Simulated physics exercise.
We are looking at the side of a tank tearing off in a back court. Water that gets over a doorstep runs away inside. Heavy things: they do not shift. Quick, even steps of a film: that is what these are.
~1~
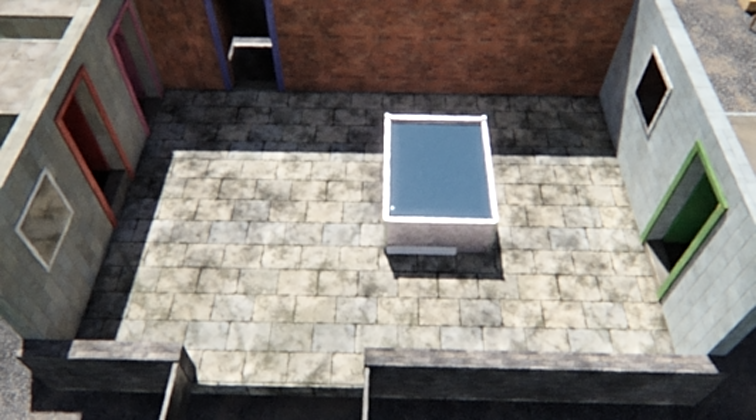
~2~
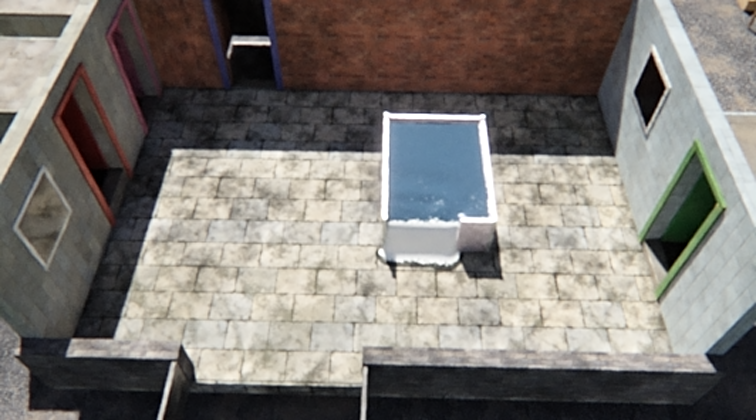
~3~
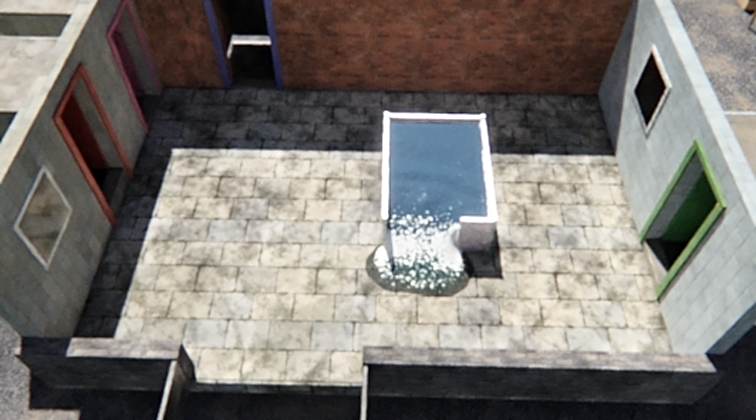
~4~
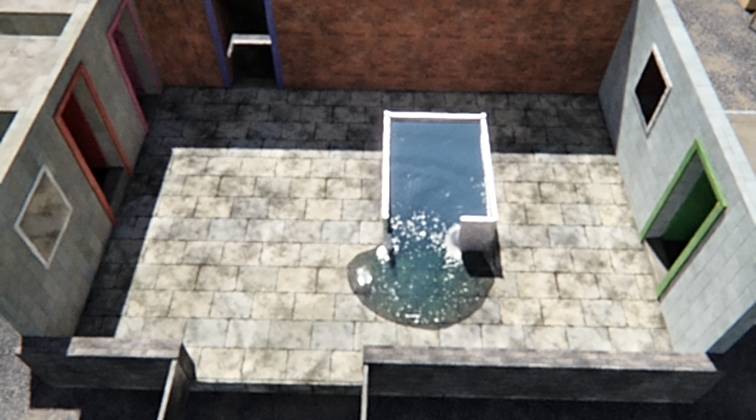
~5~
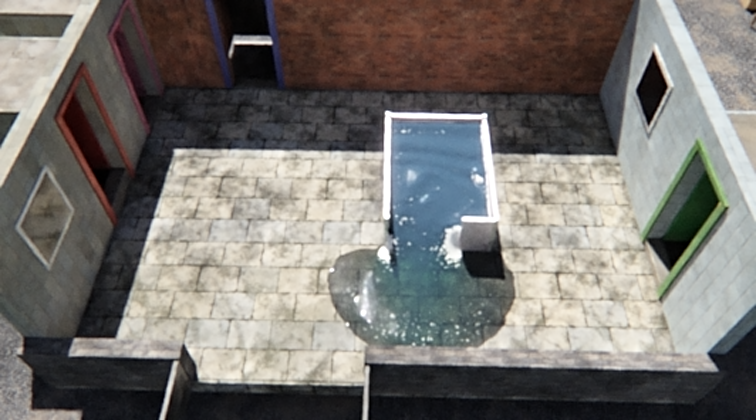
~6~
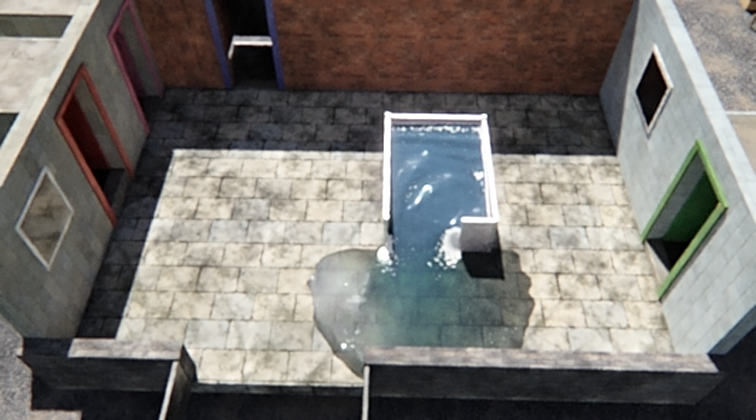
Water bursts through the near side of a white-rimmed tank in a walled, paved courtyard, foaming onto the stones, then spreads outward in a widening dark pool that reaches the low front wall while the surrounding walls stay still.
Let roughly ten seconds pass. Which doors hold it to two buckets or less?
Outcome: Red door: Not over the line on that one; blue door: Not over the line on that one; pink door: Not over the line on that one; green door: Not over the line on that one.
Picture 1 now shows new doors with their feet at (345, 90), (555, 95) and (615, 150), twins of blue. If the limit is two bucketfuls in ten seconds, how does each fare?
Stays below the line; crosses the line; stays below the line.
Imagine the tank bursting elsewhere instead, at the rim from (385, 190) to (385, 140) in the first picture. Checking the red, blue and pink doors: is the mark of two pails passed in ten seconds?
Red door stays within the limit, blue door exceeds the limit, pink door exceeds the limit.
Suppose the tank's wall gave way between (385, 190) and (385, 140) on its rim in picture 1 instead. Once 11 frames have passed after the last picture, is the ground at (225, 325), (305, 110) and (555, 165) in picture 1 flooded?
Taking the points in order: Swamped, swamped and unwetted.
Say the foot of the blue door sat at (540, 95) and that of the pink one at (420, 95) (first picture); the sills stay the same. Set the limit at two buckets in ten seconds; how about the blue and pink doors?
Well, the blue one runs over, and as for the pink one, it stays within bounds.
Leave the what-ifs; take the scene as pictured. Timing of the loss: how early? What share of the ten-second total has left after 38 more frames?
My figure is about 85 in a hundred.
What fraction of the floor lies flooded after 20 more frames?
Roughly 35 percent, I reckon.
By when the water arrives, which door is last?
My answer: The door marked blue.
A moment on, water covers 15 % of the floor; the red door not reached, the blue door not reached, the pink door not reached, the green door not reached.
Next, water covers 20 % of the floor; the red door not reached, the blue door not reached, the pink door not reached, the green door not reached.
Then, water covers 35 % of the floor; the red door not reached, the blue door not reached, the pink door not reached, the green door wet at the sill, nothing in.
Later, water covers 60 % of the floor; the red door wet at the sill, nothing in, the blue door not reached, the pink door not reached, the green door wet at the sill, nothing in.
In the end, water covers 85 % of the floor; the red door wet at the sill, nothing in, the blue door wet at the sill, nothing in, the pink door wet at the sill, nothing in, the green door wet at the sill, nothing in.
